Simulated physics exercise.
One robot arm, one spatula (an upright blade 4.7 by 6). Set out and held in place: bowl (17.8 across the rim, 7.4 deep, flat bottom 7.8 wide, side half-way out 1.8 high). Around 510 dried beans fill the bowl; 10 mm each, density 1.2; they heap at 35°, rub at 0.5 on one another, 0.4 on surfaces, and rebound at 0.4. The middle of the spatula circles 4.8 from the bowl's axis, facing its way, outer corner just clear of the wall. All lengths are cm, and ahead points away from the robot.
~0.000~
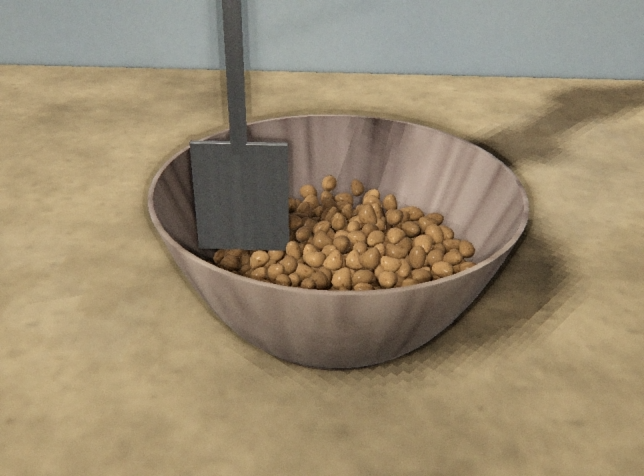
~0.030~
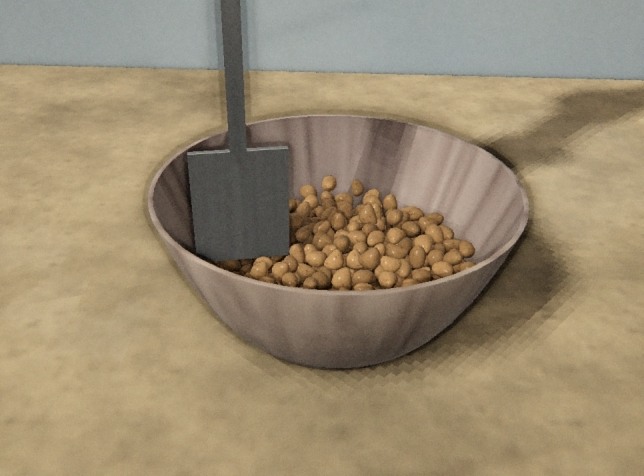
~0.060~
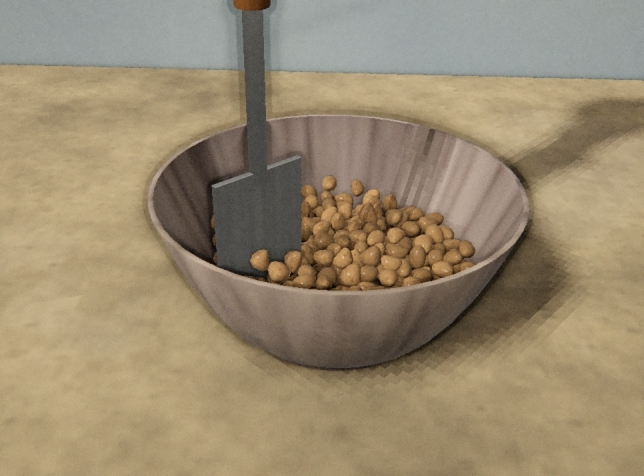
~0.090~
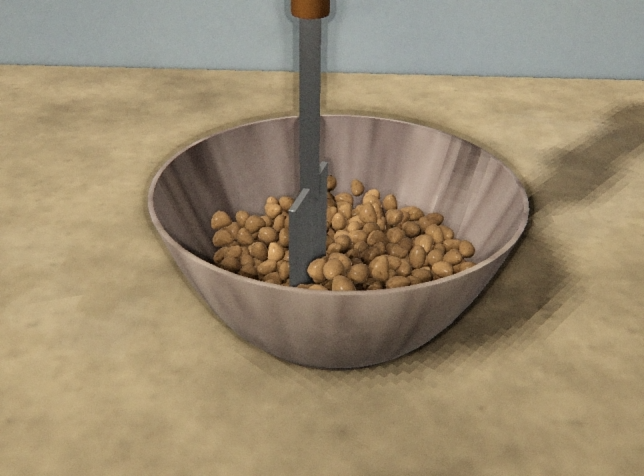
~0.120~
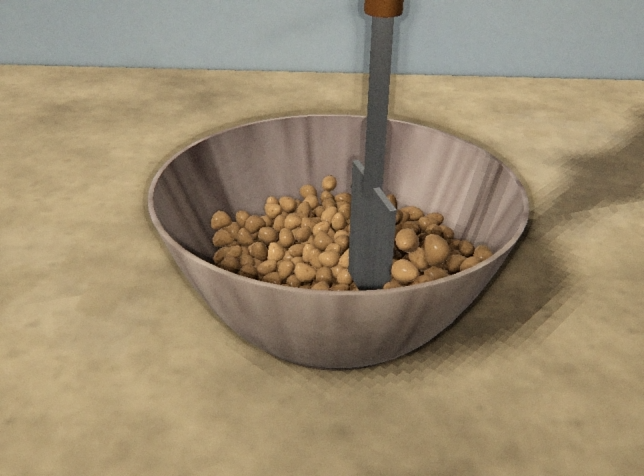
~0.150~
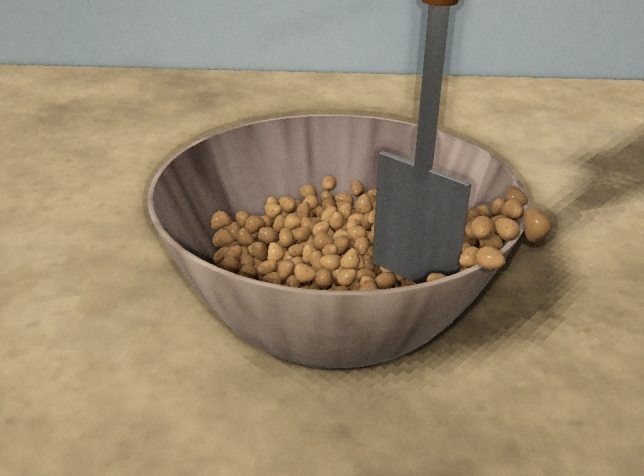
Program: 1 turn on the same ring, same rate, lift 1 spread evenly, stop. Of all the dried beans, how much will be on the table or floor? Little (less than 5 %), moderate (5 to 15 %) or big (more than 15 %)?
Answer: Moderate; 5 to 15 % of the dried beans finish on the table or floor.
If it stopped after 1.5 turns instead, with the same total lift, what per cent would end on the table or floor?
It would be near 15 per cent.
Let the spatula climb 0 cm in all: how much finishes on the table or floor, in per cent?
About 15 per cent.
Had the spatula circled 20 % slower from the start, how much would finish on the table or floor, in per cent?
Then about 5 per cent.
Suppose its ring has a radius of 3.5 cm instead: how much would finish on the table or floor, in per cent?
In that case some 25 per cent.
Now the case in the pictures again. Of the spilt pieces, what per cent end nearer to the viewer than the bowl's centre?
Roughly 40 per cent.
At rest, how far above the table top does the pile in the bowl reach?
About 5.5 cm.
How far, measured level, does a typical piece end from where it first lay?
About 0 cm.
After 0.22 s, 220° round, highest piece 11 above the table; 502 in the bowl, 12 in flight or on the tool.
After 0.30 s, 299° round, highest piece 10 above the table; 486 in the bowl, 5 on the table or floor, 23 in flight or on the tool.
After 0.53 s, 0° round, highest piece 6 above the table; 466 in the bowl, 48 on the table or floor.
After 1.23 s, 0° round, highest piece 6 above the table; 466 in the bowl, 48 on the table or floor.
In the end, 466 in the bowl, 48 on the table or floor. That is 9 % on the table or floor.
